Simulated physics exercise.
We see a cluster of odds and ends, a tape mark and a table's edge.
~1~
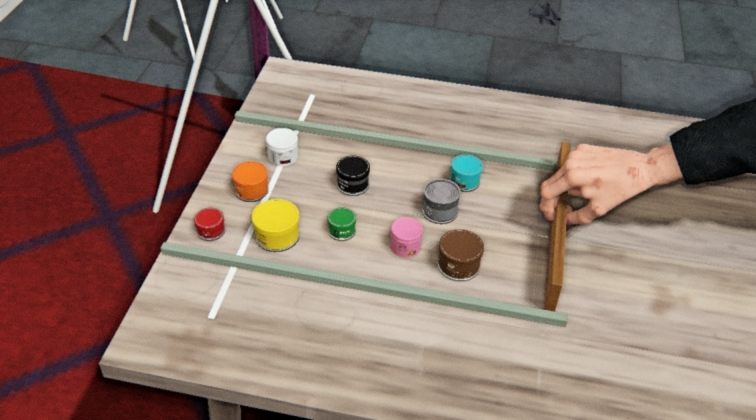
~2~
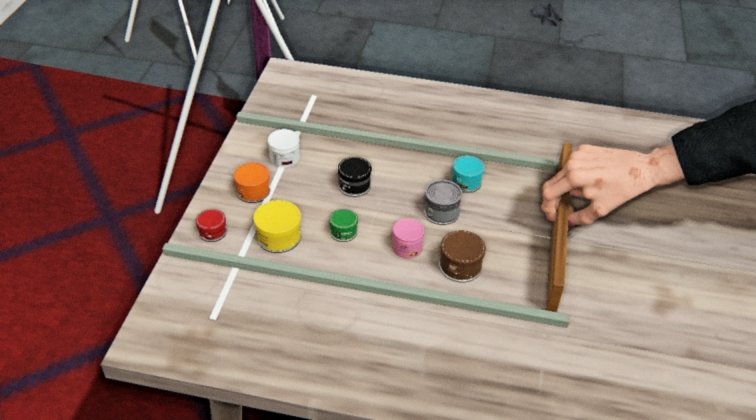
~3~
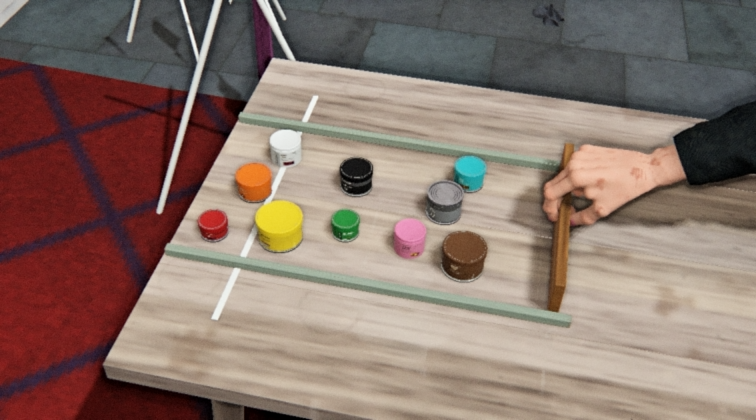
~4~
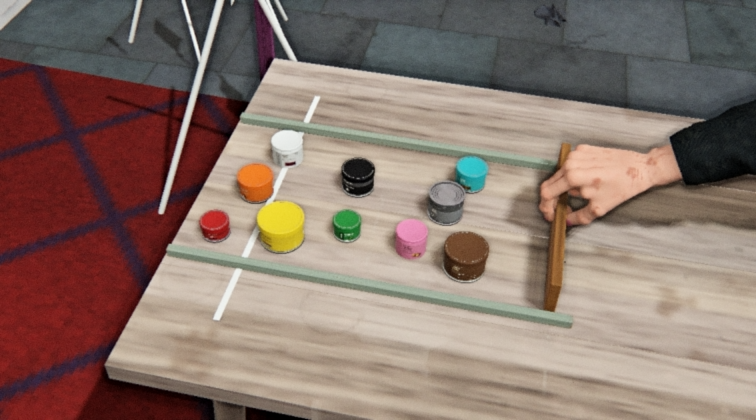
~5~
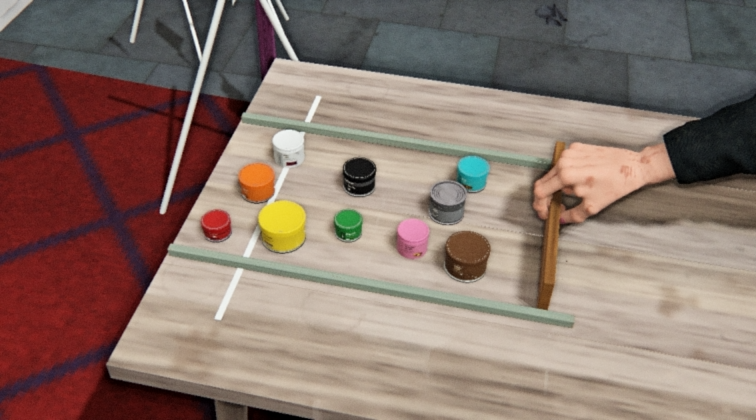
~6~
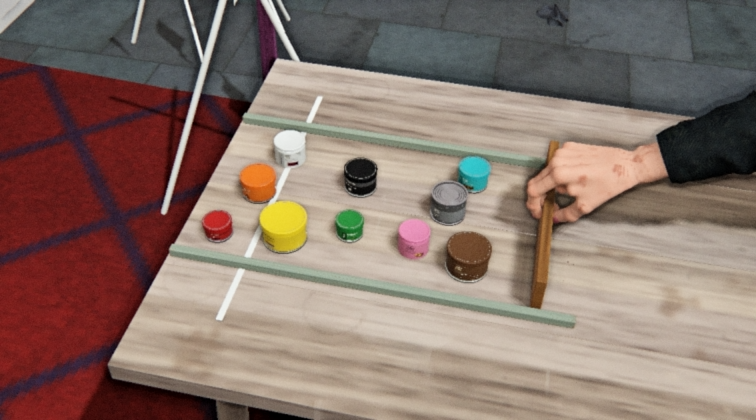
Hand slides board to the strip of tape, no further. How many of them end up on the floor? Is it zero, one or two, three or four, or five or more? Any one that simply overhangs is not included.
It is one or two.
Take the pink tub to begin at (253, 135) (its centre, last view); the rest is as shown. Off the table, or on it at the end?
Result for the pink tub: It holds firm.
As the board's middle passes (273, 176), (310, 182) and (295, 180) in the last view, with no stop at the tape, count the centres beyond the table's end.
Result per place: 1; 0; 1.
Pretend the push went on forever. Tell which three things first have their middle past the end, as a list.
It runs the red tin, the yellow tin, and lastly the orange tin.
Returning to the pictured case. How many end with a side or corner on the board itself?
My count gives 5.
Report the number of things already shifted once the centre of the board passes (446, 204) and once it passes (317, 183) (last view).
That gives 4 for the first and 9 for the second.
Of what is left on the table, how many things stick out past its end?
In total, 1 of them.
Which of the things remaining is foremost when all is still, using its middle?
That'd be the yellow tin, foremost of the lot.
A little later, none off yet; red tin at rest near (218, 226); orange tin at rest near (259, 184); white tub at rest near (290, 150).
Next, none off yet; red tin shifted a little near (206, 225); orange tin at rest near (259, 184); white tub moving near (282, 146).
When it is over, the number that fall off is one or two; down, red tin.
